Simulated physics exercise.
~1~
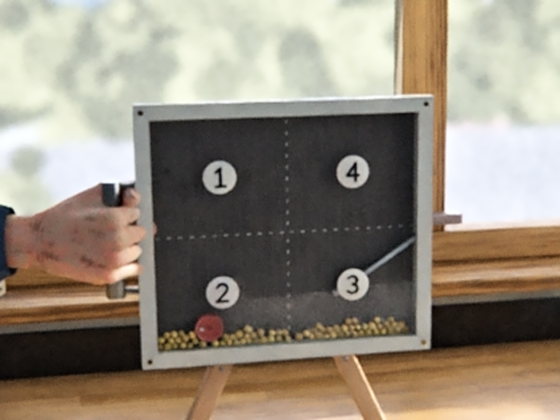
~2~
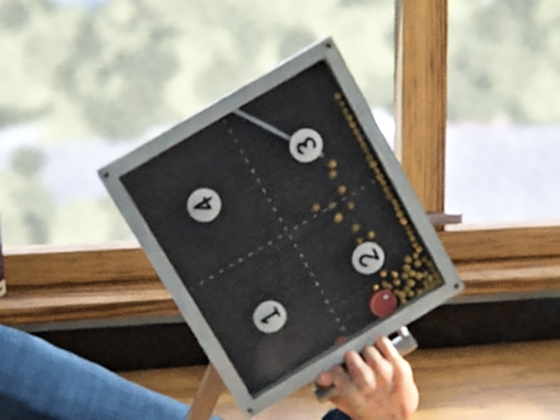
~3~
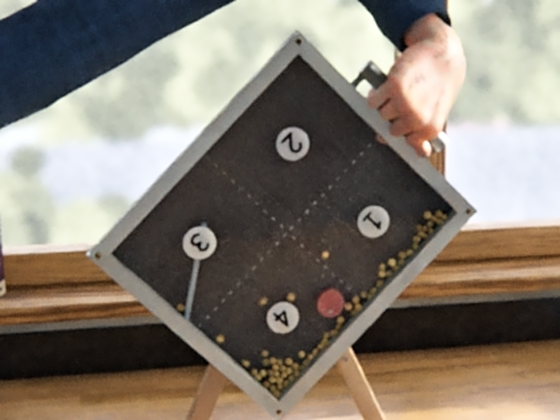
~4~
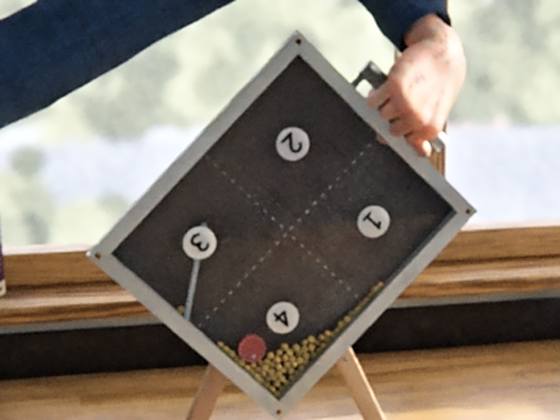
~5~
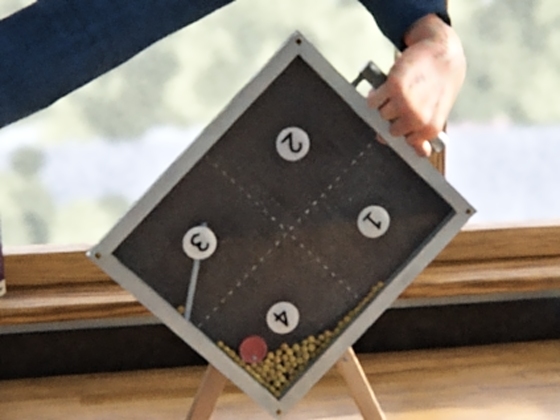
In the video, a hand turns a clear-fronted box of dried chickpeas and a red disc anticlockwise until it rests tilted and nearly upside down; the contents tumble along its sides and settle in the lowest corner, in the quarter marked four.
